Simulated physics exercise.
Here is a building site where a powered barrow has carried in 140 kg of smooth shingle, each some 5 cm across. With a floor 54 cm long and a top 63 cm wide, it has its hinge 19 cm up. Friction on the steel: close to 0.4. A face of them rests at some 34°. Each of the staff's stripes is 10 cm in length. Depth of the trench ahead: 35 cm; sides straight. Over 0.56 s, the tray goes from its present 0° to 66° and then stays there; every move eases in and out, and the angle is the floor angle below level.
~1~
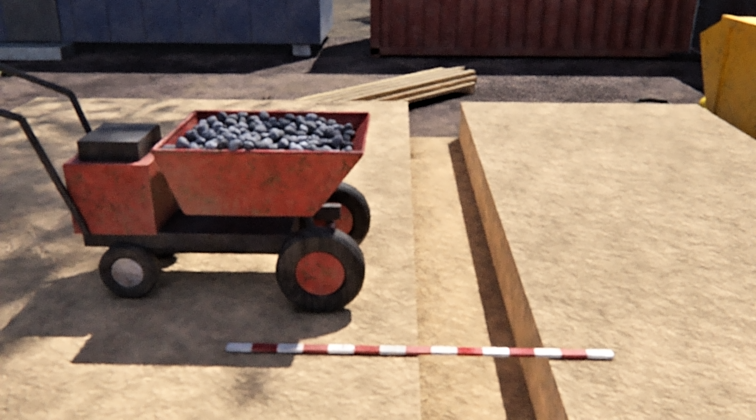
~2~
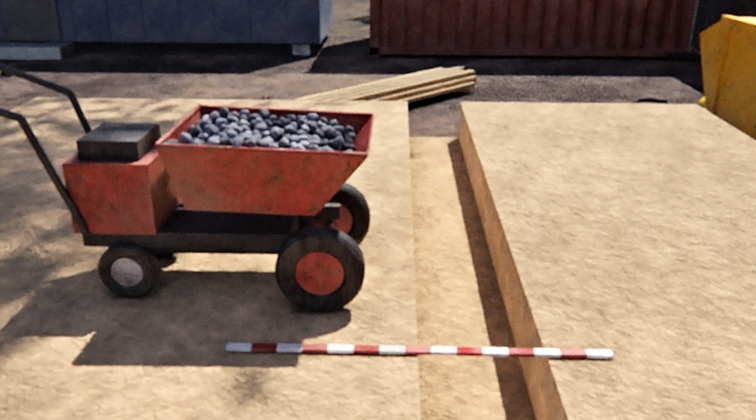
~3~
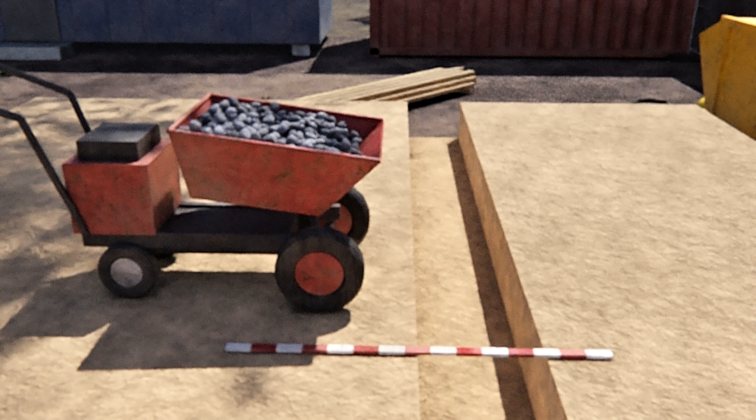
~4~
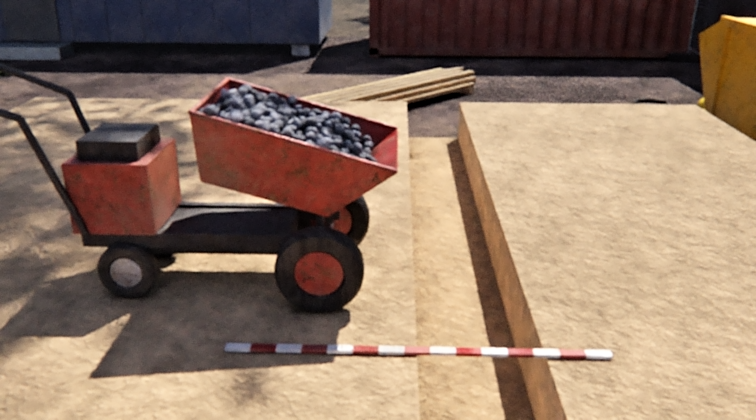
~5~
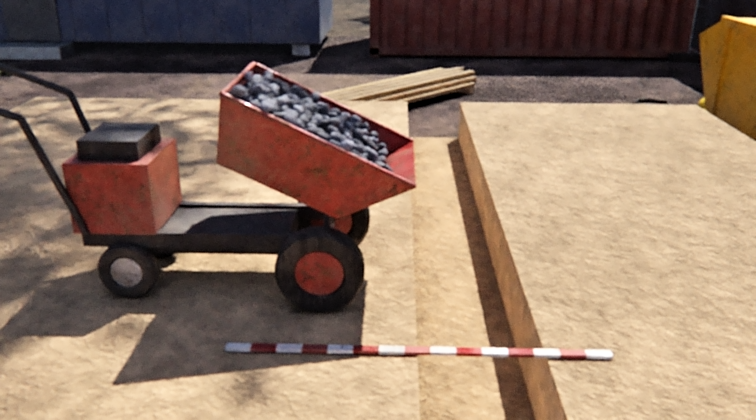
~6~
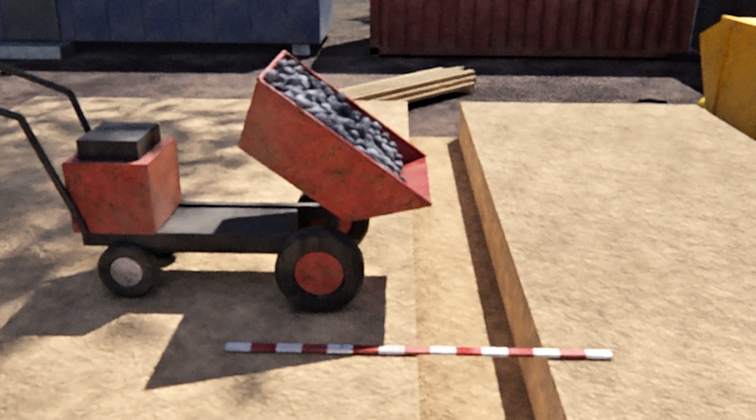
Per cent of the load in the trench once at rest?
About 68 %.
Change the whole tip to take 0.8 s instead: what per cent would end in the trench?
Expected share: Around 80%.
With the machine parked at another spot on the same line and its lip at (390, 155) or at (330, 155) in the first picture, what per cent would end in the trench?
Roughly 45 per cent, then 90 per cent.
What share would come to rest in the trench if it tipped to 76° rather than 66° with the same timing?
Roughly 70 per cent would end in the trench.
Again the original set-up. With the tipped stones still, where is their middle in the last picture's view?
The tipped stones centre close to (496, 329).
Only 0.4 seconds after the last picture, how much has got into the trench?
Some 25 per cent.
Then, 0.1 s after the last picture the floor is at 56°, 100 % in the tray; the foremost stones are at (430, 199).
Then, 0.4 s after the last picture the floor is at 66°, 75 % in the tray, 25 % in the trench; the foremost stones are at (527, 282).
Then, 0.7 s after the last picture the floor is at 66°, 20 % in the tray, 48 % in the trench, 32 % past the trench; the foremost stones are at (708, 278).
Then, 2.7 s after the last picture the floor is at 66°, 0 % in the tray, 68 % in the trench, 32 % past the trench; the foremost stones are past the picture's edge.
